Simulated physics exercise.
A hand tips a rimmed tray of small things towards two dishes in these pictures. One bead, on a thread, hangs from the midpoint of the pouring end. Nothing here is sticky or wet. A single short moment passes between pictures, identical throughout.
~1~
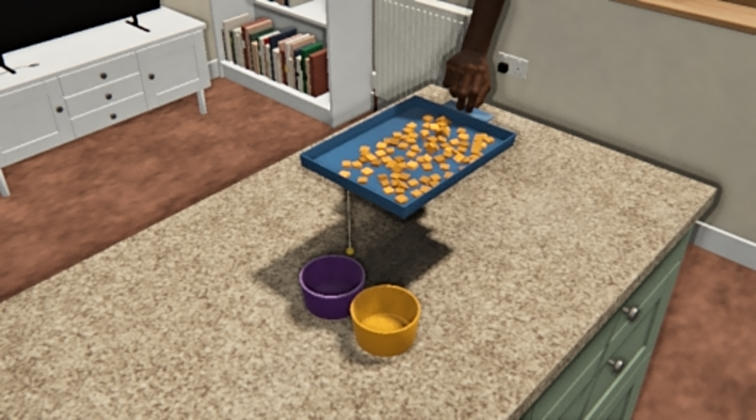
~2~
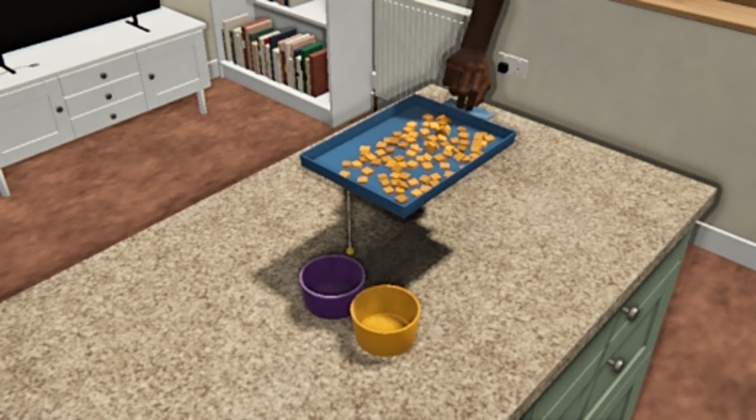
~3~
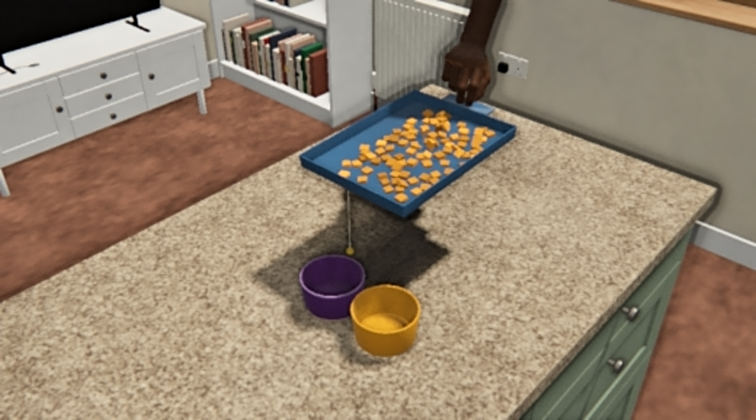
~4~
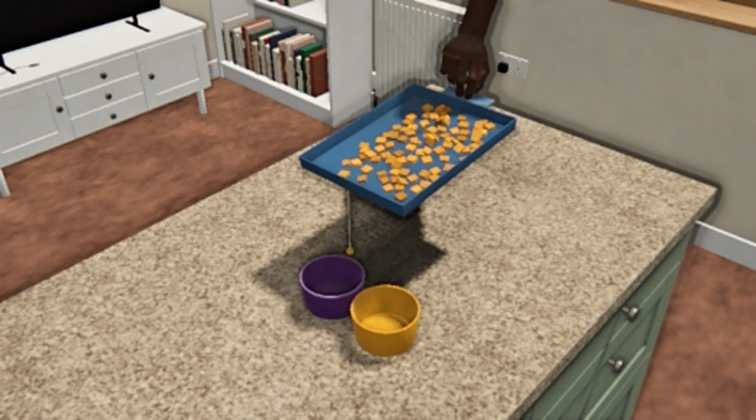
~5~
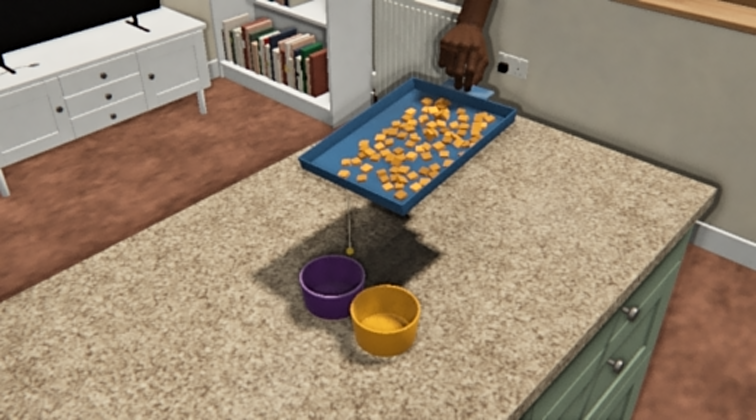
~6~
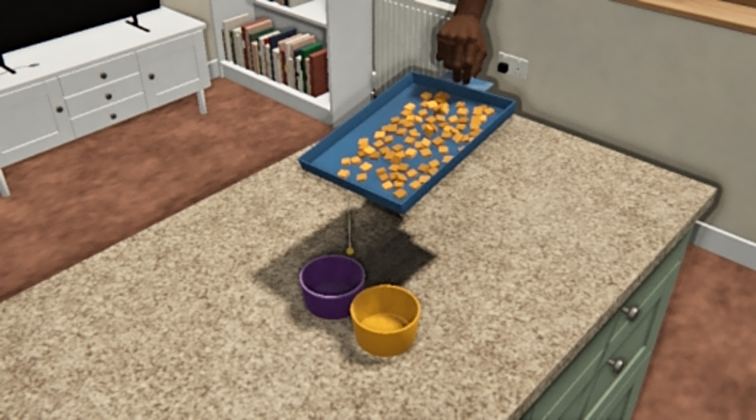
At first, a hand holds a blue rimmed tray of small orange crackers above a speckled countertop, with a bead hanging near a purple dish and a yellow dish. The hand then gradually raises the far end, steepening the tray slightly, while the crackers stay spread across it and both dishes remain still.
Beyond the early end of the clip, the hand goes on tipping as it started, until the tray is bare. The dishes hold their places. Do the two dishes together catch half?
Between them the dishes get the lesser amount.
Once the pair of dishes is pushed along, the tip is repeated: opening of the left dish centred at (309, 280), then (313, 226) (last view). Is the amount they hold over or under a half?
First shift, a minority share; second shift, a minority share.
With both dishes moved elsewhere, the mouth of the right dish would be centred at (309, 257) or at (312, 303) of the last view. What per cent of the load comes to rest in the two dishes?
Roughly 70% first, roughly 10% second.
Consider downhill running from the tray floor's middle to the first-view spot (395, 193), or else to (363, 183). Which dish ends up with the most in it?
Okay, first try the right-side one, second try the left-side one.
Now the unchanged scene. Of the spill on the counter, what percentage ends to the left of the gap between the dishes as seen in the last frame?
Around 100 per cent, I reckon.
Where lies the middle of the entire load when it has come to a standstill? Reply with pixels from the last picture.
Roughly at pixel (302, 285).
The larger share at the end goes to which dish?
More finishes in the dish at left.
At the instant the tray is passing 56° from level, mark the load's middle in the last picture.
The middle of the load sits near (350, 155).
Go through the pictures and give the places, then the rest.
In the first picture, corners of the pouring end at (301, 154) and (404, 206), level; middle of the load at (418, 151), small crackers; left dish at (310, 302); right dish at (363, 338); bead on its thread at (350, 251).
In the second picture, corners of the pouring end at (301, 154) and (404, 206), level; middle of the load at (418, 150).
In the third picture, corners of the pouring end at (301, 155) and (403, 205), tipped barely, lowest at the left corner; middle of the load at (431, 145).
In the fourth picture, corners of the pouring end at (300, 156) and (403, 204), tipped a little, lowest at the left corner; middle of the load at (417, 144).
In the fifth picture, corners of the pouring end at (300, 157) and (402, 204), tipped a little, lowest at the left corner; middle of the load at (417, 140).
In the sixth picture, corners of the pouring end at (299, 158) and (401, 203), tipped a little, lowest at the left corner; middle of the load at (416, 136); left dish at (310, 302); right dish at (363, 338).
Soon, tray tipped steeply; nearly all on the tray; a stray few in the air.
A while on, tray tipped right over; nearly all on the tray; a stray few in the left dish; a small part outside both.
Towards the end, tray tipped past a quarter turn; about a quarter in the left dish; about two thirds outside both.
Finally, tray tipped past a quarter turn; none in the right dish; about a quarter in the left dish; about two thirds outside both.
